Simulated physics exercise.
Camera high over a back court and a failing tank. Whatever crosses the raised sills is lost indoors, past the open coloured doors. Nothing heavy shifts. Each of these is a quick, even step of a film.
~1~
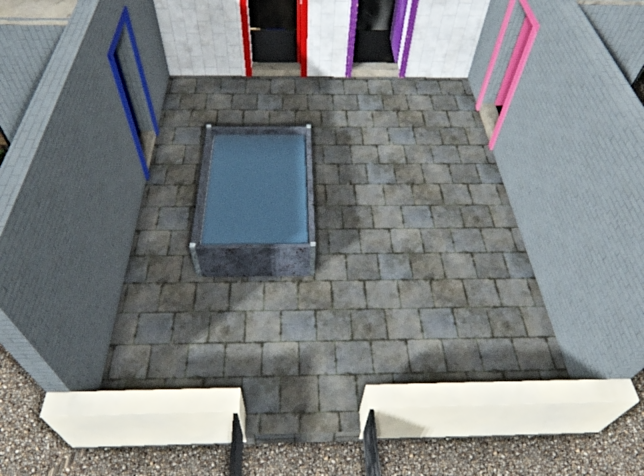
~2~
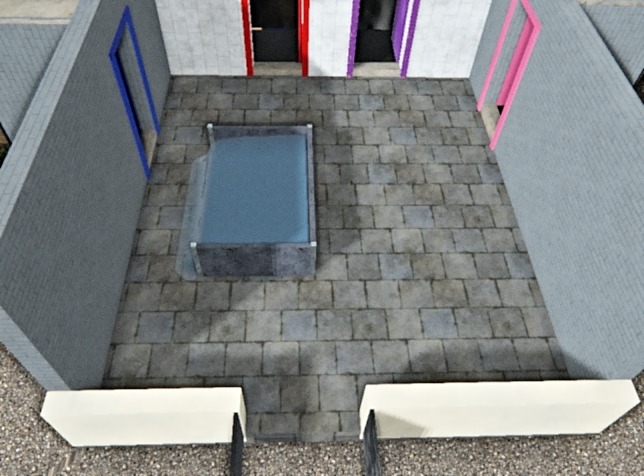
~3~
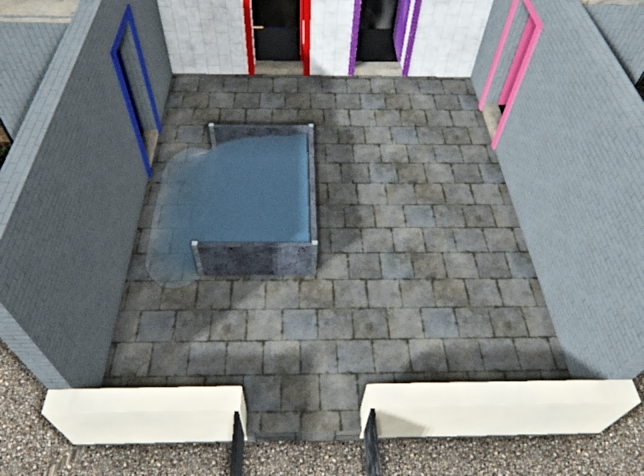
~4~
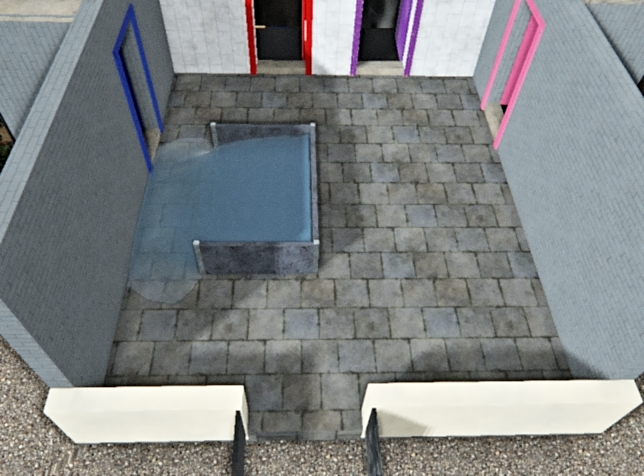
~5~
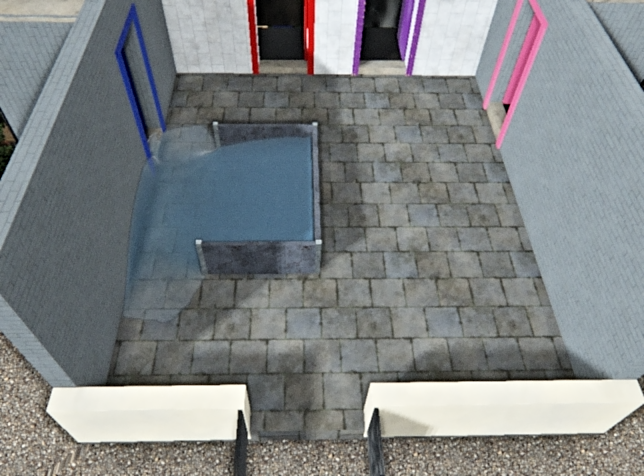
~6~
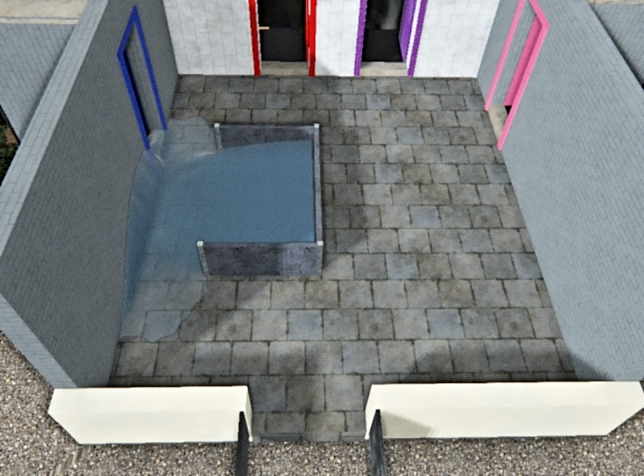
Water pouring from the open left side of a tank in a paved court, spreading across slabs to the blue-framed doorway's wall.
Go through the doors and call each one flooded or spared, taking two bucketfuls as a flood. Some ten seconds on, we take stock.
Pink door: Spared, red door: Spared, blue door: Flooded, purple door: Spared.
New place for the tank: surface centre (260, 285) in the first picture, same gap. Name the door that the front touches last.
It's the one in pink.
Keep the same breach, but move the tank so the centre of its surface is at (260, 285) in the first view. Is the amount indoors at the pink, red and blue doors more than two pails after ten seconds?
I'd say the pink door stops short, the red door stops short and the blue door stops short.
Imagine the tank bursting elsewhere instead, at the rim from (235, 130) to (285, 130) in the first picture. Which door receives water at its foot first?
I'd pick the red-painted one.
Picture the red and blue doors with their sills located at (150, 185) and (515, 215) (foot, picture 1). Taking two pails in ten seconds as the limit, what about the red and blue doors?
Going through them, I find the red door overflows and the blue door escapes flooding.
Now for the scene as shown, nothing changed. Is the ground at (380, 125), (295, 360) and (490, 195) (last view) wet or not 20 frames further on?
One after the other: Clear, under water, not flooded.
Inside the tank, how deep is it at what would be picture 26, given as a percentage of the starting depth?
It comes to some 28 percent.
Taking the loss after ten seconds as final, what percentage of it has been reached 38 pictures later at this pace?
That comes to 85 per cent, as I work it out.
A moment on, water covers 15 % of the floor; the pink door not reached, the red door not reached, the blue door over two buckets in, the purple door not reached.
Next, water covers 25 % of the floor; the pink door not reached, the red door not reached, the blue door far over two buckets in, the purple door not reached.
Then, water covers 50 % of the floor; the pink door not reached, the red door wet at the sill, nothing in, the blue door far over two buckets in, the purple door wet at the sill, nothing in.
Later, water covers 90 % of the floor; the pink door wet at the sill, nothing in, the red door wet at the sill, nothing in, the blue door far over two buckets in, the purple door wet at the sill, nothing in.
In the end, water covers 95 % of the floor; the pink door wet at the sill, nothing in, the red door wet at the sill, nothing in, the blue door far over two buckets in, the purple door wet at the sill, nothing in.
